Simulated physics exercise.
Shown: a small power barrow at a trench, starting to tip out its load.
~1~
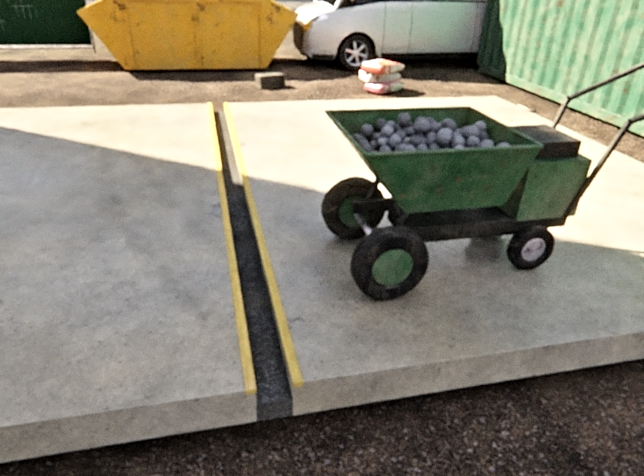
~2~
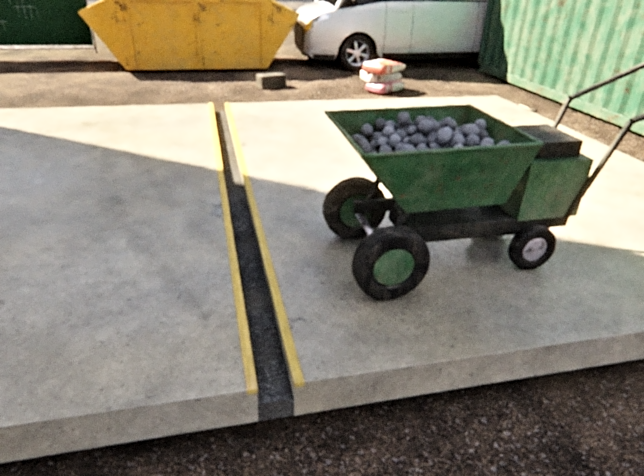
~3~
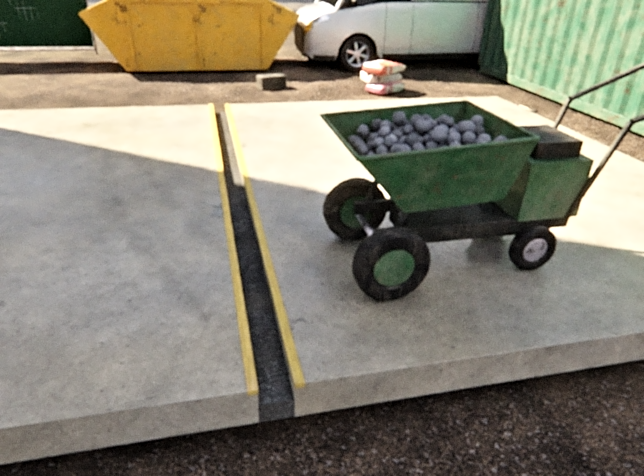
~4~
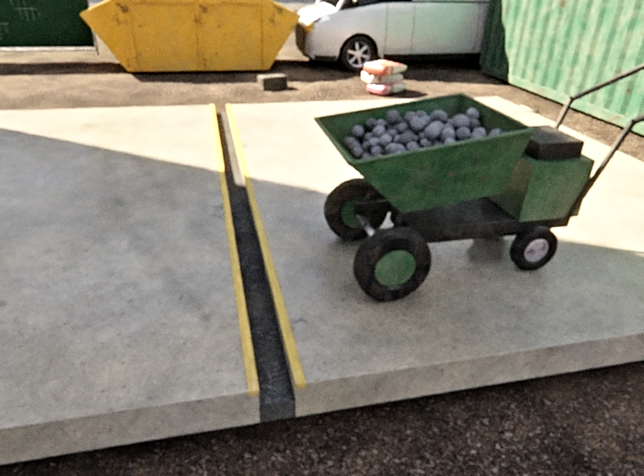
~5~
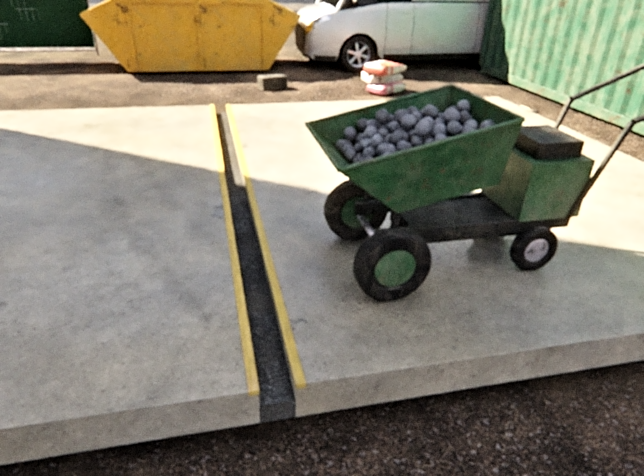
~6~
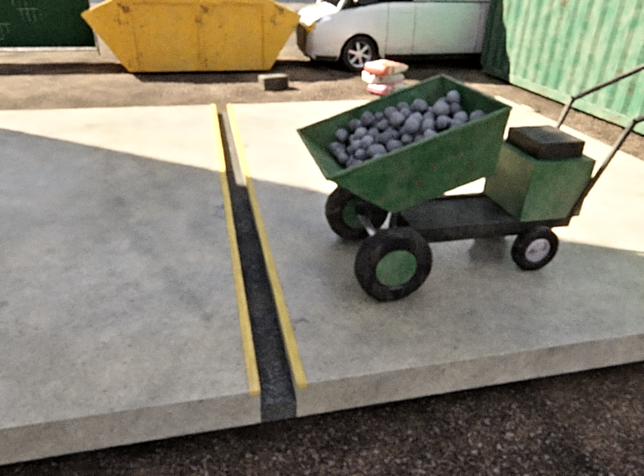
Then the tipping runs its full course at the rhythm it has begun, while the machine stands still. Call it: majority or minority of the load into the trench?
Minority.
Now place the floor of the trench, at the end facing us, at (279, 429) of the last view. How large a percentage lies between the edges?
The share would be close to 40 percent.
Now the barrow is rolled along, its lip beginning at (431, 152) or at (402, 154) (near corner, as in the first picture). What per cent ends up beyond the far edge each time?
I'd expect close to 10 per cent and then close to 30 per cent.
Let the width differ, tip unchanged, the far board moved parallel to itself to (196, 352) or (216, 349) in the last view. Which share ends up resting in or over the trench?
In order, some 80 and some 60 percent.
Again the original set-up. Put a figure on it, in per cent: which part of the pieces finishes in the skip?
Close to 0 per cent.
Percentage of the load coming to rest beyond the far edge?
About 70 %.
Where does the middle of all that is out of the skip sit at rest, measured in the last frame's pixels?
Close to (220, 269) in the last view.
Soon after the last picture, skip tipped steeply; all in the skip.
A little later, skip tipped steeply; most in the skip; a small part in or heaped over the trench; a small part beyond it; a small part falling.
Later still, skip tipped right over; a small part in the skip; about a quarter in or heaped over the trench; about two thirds beyond it.
By the end, skip tipped right over; a stray few in the skip; a stray few short of the trench; about a quarter in or heaped over the trench; about two thirds beyond it.
